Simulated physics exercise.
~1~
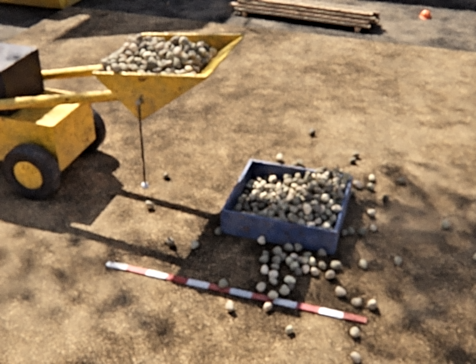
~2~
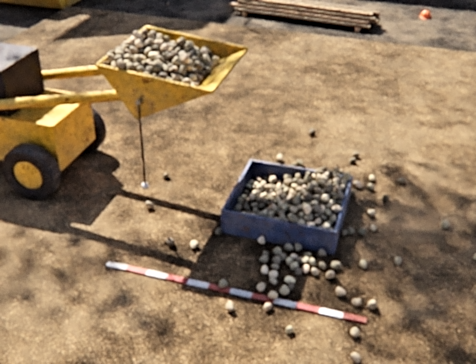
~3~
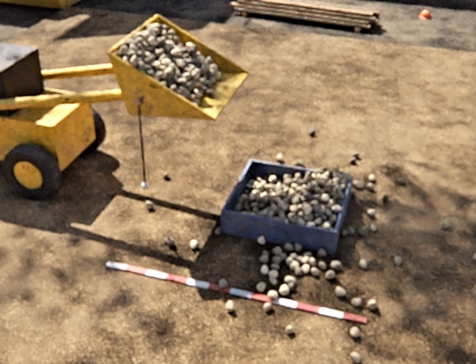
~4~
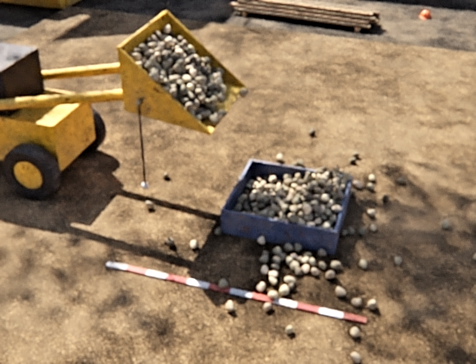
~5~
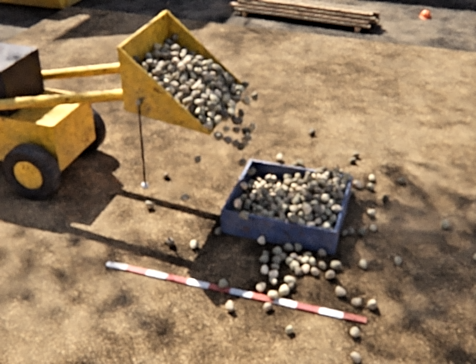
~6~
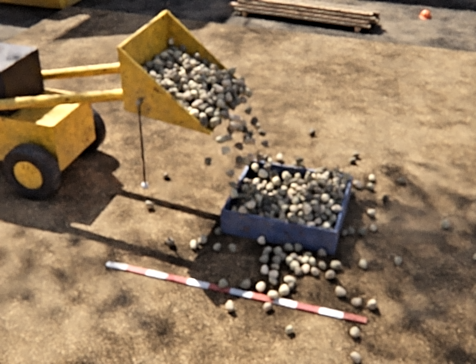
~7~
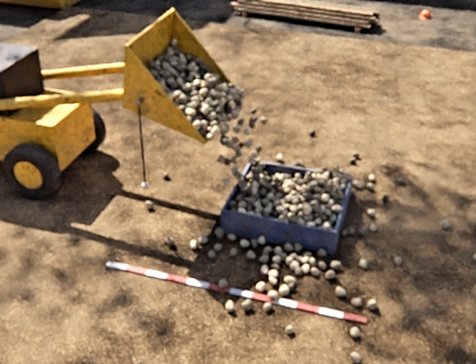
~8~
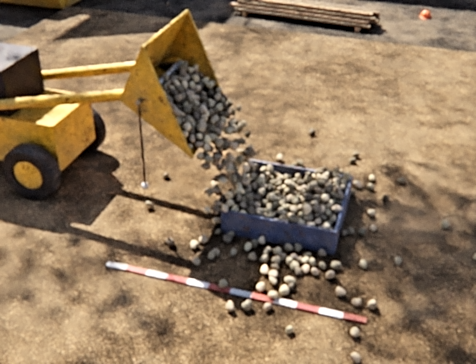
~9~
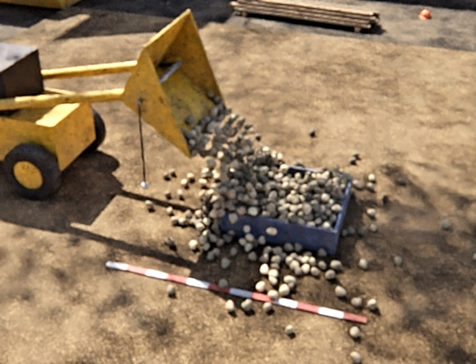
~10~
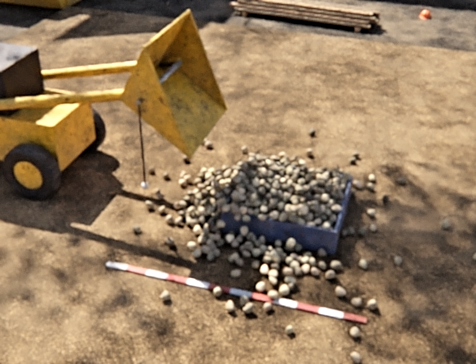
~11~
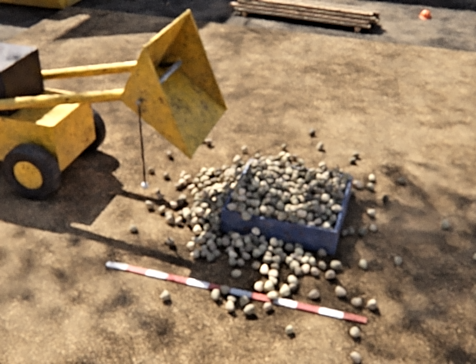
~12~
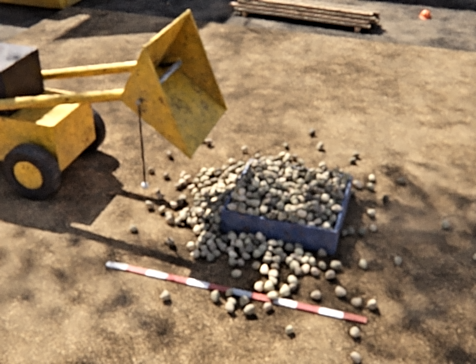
The video shows a yellow wheeled machine tipping its bucket of round stones toward a blue bin already full of them; the stones trickle, then pour out, leaving the bucket empty and the bin heaped, with many stones scattered around it beside a red and white rod.
